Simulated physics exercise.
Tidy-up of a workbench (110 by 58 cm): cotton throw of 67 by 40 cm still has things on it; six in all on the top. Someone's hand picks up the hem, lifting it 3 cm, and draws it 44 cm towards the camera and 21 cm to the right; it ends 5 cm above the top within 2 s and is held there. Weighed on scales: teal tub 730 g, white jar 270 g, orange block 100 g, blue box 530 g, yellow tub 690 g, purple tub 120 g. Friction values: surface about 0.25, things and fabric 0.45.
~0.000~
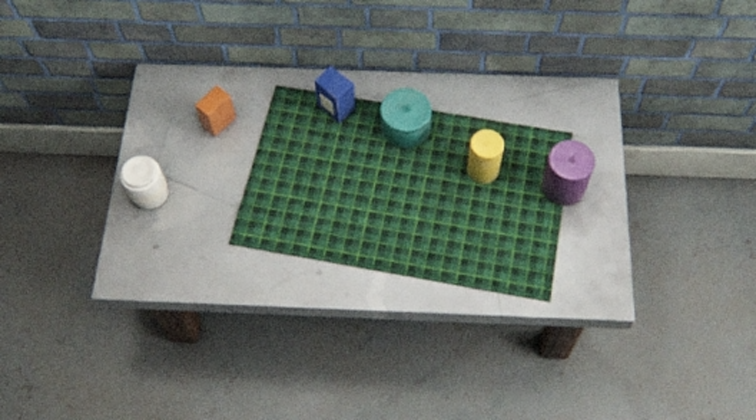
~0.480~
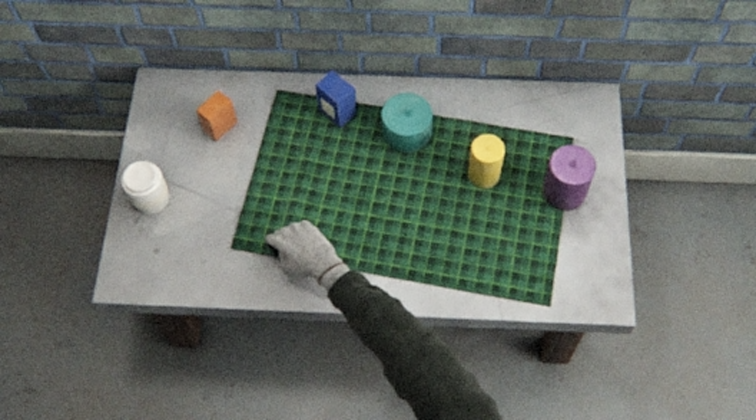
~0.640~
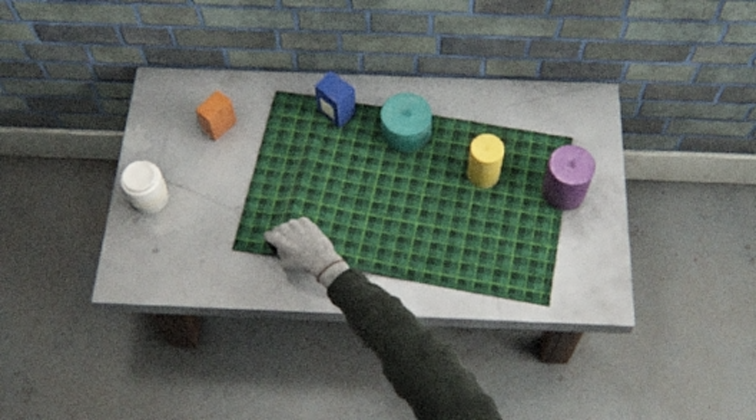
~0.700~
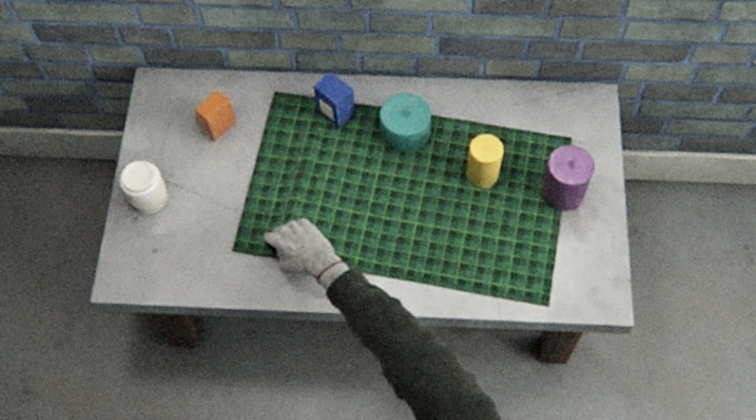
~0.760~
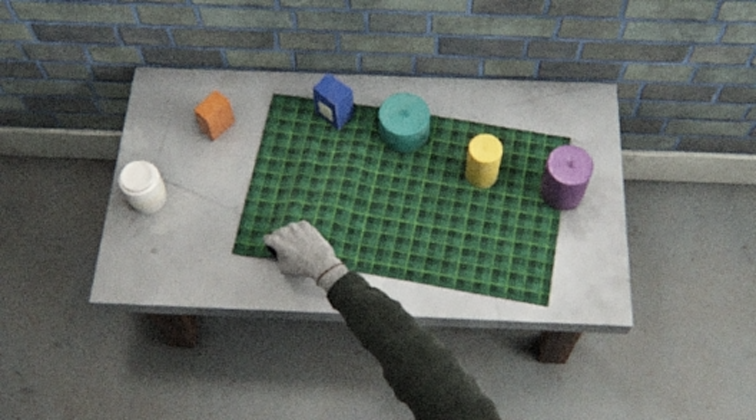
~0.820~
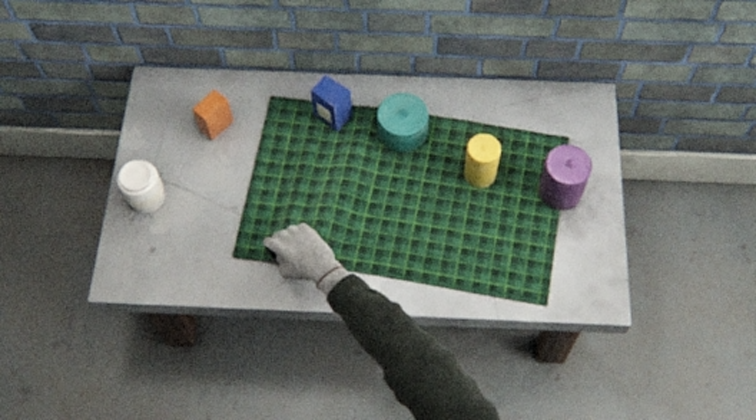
A gloved hand reached in and took hold of the near left edge of a green checked cloth on a workbench, then barely moved, while the tubs, jar, box and block stayed put.
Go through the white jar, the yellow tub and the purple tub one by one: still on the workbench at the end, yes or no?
White jar - yes; yellow tub - yes; purple tub - yes.
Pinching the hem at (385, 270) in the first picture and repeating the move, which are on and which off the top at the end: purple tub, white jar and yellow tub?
Purple tub is lost, white jar is left on top, yellow tub is lost.
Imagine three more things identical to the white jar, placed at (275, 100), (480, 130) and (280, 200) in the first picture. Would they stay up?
Log, listed order - lost / kept / lost.
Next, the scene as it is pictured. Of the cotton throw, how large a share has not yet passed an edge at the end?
About 35 per cent.
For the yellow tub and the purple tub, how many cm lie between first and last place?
The yellow tub ends 25 cm from where it began, and the purple tub ends 15 cm from where it began.
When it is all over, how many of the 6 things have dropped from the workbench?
Counted result: 1.
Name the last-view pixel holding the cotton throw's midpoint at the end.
Centre in the last view: Approx. (413, 334).
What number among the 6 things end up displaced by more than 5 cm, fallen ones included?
Count recorded: 4.
After 1.3 s, 100 % of the cotton throw is still over the top; purple tub 3 cm off its start, yellow tub 1 cm off its start, blue box 11 cm off its start.
After 1.7 s, 80 % of the cotton throw is still over the top; yellow tub 9 cm off its start, purple tub 4 cm off its start, blue box 28 cm off its start.
After 2.2 s, 50 % of the cotton throw is still over the top; yellow tub 19 cm off its start at (457, 229), purple tub 9 cm off its start at (536, 188), blue box 43 cm off its start at (293, 271).
After 2.6 s, 35 % of the cotton throw is still over the top; yellow tub 25 cm off its start, purple tub 13 cm off its start, blue box over the edge.
After 4.2 s, 35 % of the cotton throw is still over the top; yellow tub 26 cm off its start at (453, 261), purple tub 13 cm off its start at (528, 207), white jar 0 cm off its start at (135, 175), blue box over the edge.
